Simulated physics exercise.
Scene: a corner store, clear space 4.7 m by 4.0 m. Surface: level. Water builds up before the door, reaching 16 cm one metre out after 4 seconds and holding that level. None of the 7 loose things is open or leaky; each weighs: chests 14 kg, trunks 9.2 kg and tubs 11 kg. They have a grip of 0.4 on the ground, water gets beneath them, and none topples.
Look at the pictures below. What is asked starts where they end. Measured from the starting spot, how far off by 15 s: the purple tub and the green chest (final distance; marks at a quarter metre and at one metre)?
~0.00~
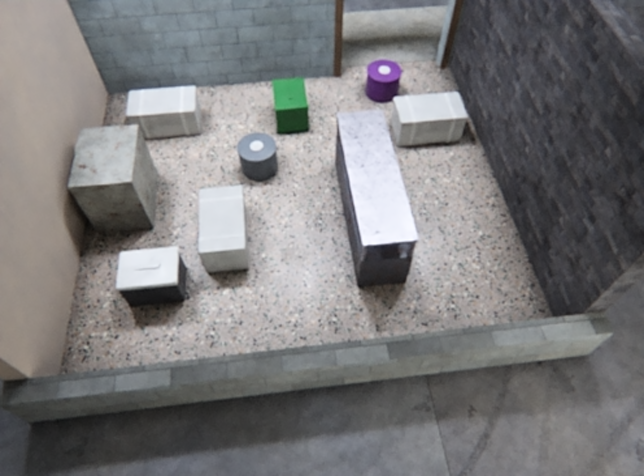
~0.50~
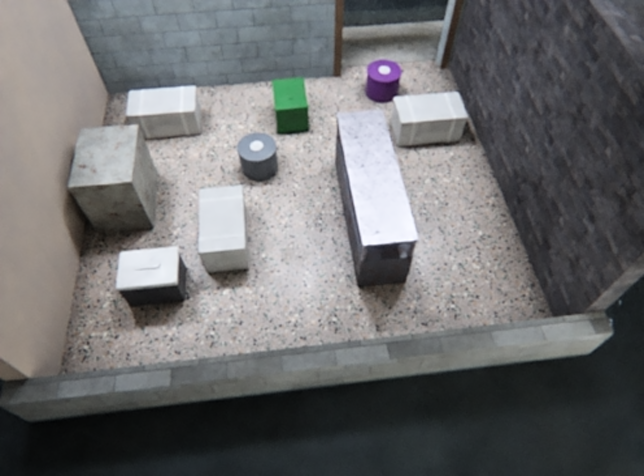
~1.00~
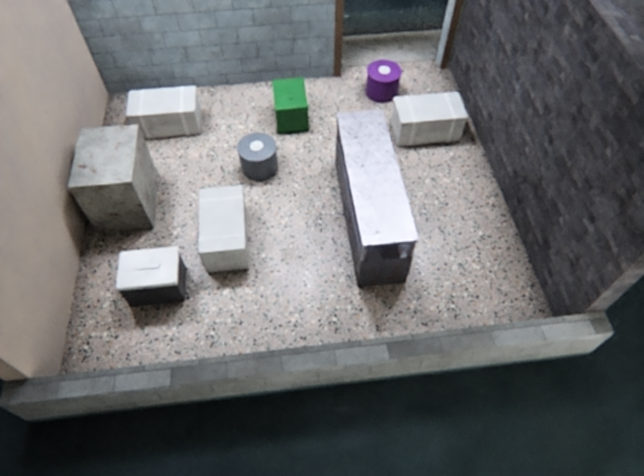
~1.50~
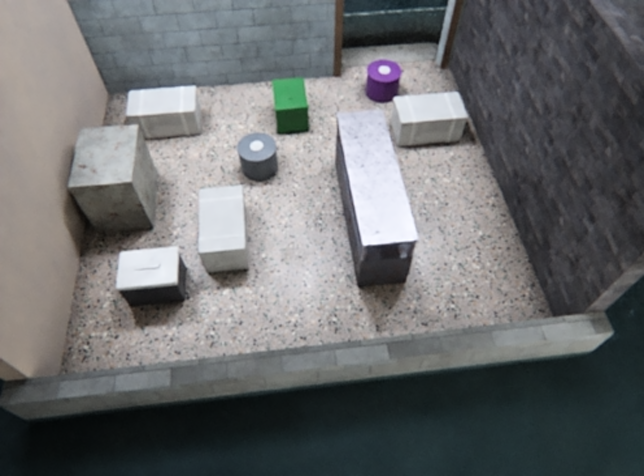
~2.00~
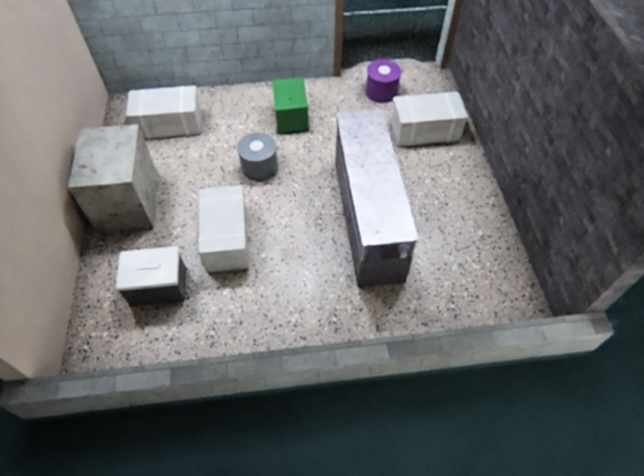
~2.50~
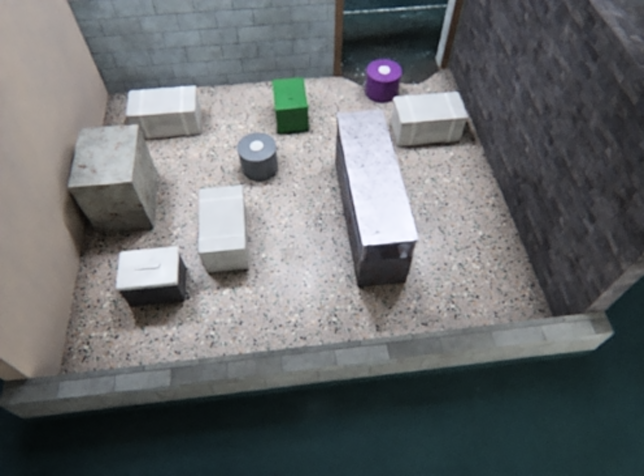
By then the purple tub covers a big distance and the green chest hardly moves.
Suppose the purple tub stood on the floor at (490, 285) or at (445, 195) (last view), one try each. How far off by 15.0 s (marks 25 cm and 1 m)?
So, one try each: It goes a long distance the first time and goes a long distance the second.
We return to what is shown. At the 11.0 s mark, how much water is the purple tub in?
Depth approx. 6 cm.
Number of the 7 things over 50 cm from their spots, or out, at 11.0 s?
The number comes to 2.
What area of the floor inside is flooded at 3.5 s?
Wet area: Approx. 1.5 m2.
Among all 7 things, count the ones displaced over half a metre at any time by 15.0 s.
The tally stands at 4.
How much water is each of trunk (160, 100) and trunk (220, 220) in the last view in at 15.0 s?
Around 8 cm and 6 cm.
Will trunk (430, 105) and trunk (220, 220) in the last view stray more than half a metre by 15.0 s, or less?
Well, one by one it's bigger, then bigger.
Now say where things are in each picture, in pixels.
In the first frame, the purple tub at (384, 71) rests on the ground; the green chest at (290, 93) rests on the ground; 0.0 m2 under water; 0 of 7 have shifted.
In the second frame, the purple tub at (384, 71), on the bottom; the green chest at (290, 93) rests on the ground; 0.0 m2 under water; 0 of 7 have shifted.
In the third frame, the purple tub at (384, 71), on the bottom; the green chest at (290, 93), on the bottom; water covers 0.0 m2; 0 of 7 have shifted.
In the fourth frame, the purple tub at (384, 71), on the bottom; the green chest at (290, 93) rests on the ground; water covers 0.0 m2; 0 of 7 have shifted.
In the fifth frame, the purple tub at (384, 71) rests on the ground; the green chest at (290, 93) rests on the ground; water covers 0.0 m2; 0 of 7 have shifted.
In the sixth frame, the purple tub at (384, 71), on the bottom; the green chest at (290, 93) rests on the ground; water covers 0.2 m2; 0 of 7 have shifted.
After 3.5 s the purple tub is near (384, 77), 0.1 m from its start, aground; the green chest is near (290, 93), 0.0 m from its start, aground; 0 afloat.
After 6.8 s the purple tub is near (376, 125), 1.0 m from its start, aground; the green chest is near (290, 93), 0.0 m from its start, aground; 1 afloat.
After 11.0 s the purple tub is near (375, 125), 1.0 m from its start, aground; the green chest is near (290, 93), 0.0 m from its start, aground; 1 afloat.
After 15.0 s the purple tub is near (240, 130), 2.1 m from its start, aground; the green chest is near (290, 93), 0.0 m from its start, aground; 5 afloat.
